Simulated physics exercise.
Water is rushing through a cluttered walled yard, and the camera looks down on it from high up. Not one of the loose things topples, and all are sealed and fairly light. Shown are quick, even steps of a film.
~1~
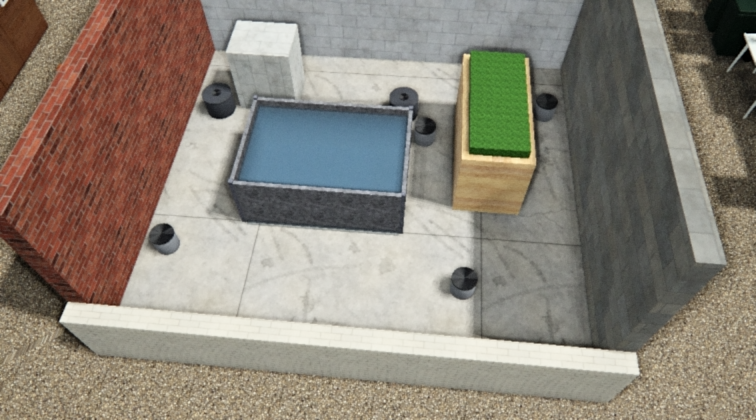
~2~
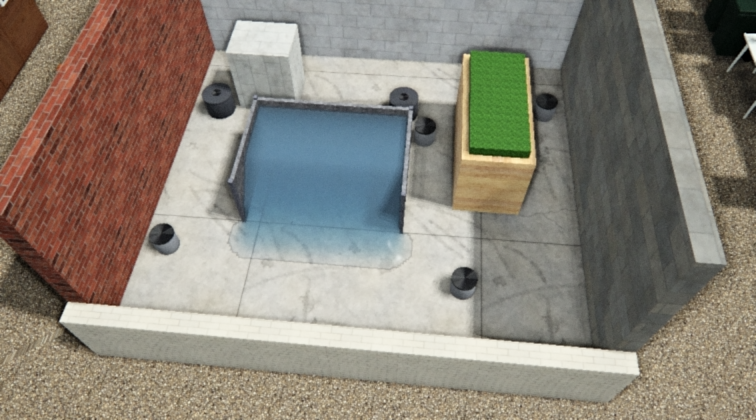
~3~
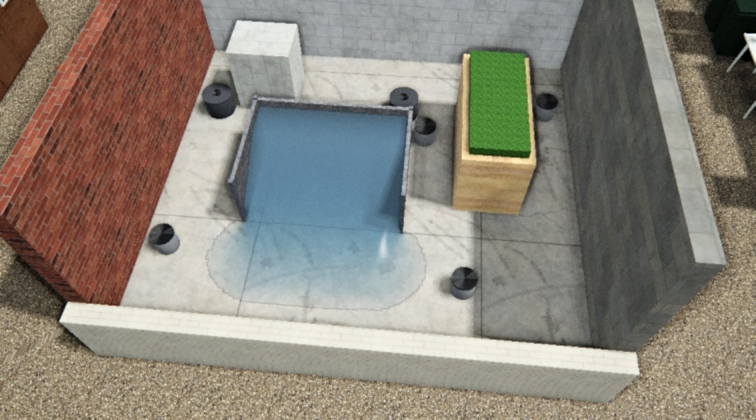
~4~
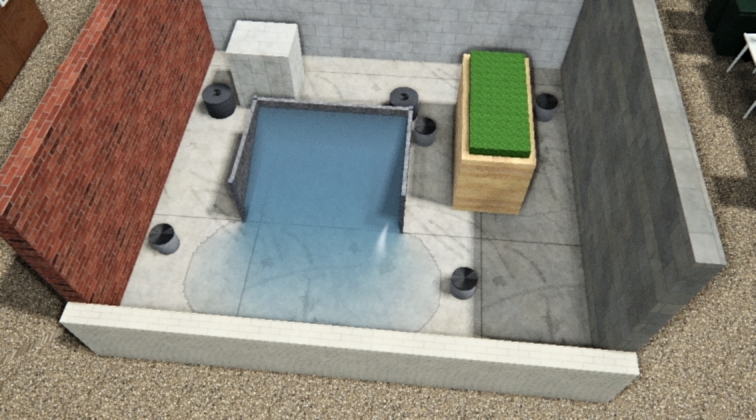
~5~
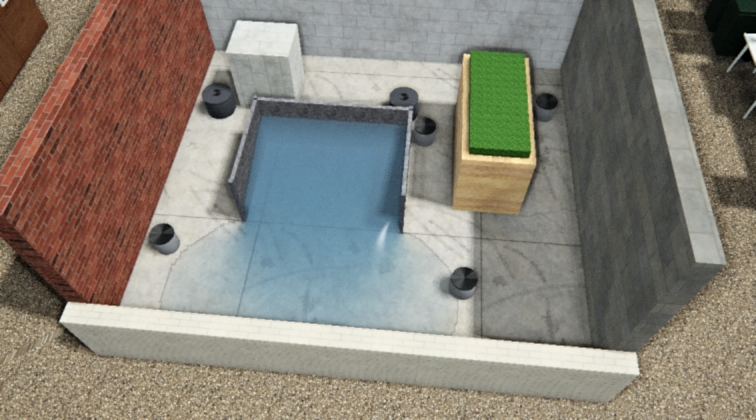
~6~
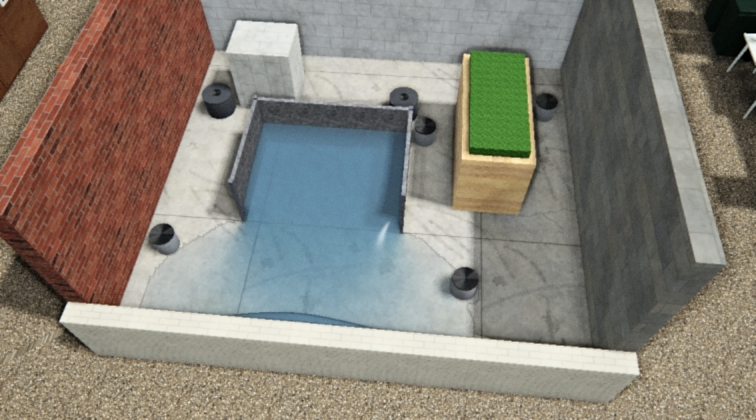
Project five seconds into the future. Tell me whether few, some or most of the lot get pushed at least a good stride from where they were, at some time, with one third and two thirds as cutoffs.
Some, one to two thirds.
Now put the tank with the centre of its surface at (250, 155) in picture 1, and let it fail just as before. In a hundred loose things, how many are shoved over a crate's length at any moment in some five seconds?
About 60 per cent.
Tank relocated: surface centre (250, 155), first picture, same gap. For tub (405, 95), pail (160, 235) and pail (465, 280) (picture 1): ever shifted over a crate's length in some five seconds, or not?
Short of it, covered the distance, covered the distance.
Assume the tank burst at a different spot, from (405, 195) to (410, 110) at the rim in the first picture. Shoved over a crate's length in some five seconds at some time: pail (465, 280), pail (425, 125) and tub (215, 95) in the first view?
First covers that distance, second covers that distance, third covers that distance.
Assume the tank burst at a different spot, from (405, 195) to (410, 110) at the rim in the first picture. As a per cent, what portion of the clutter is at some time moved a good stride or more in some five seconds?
Estimate: Some 90 per cent.
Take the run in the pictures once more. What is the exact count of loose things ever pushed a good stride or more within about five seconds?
Count: 4.
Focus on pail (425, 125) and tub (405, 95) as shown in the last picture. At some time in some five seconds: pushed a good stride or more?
One after the other: Under that, not that far.
A moment on, 0 of 7 are well off their spots; 0 afloat.
Next, 2 of 7 are well off their spots; 1 afloat.
Later, 4 of 7 are well off their spots; 4 afloat.
In the end, 4 of 7 are well off their spots, and 4 have been at some point; 6 afloat.
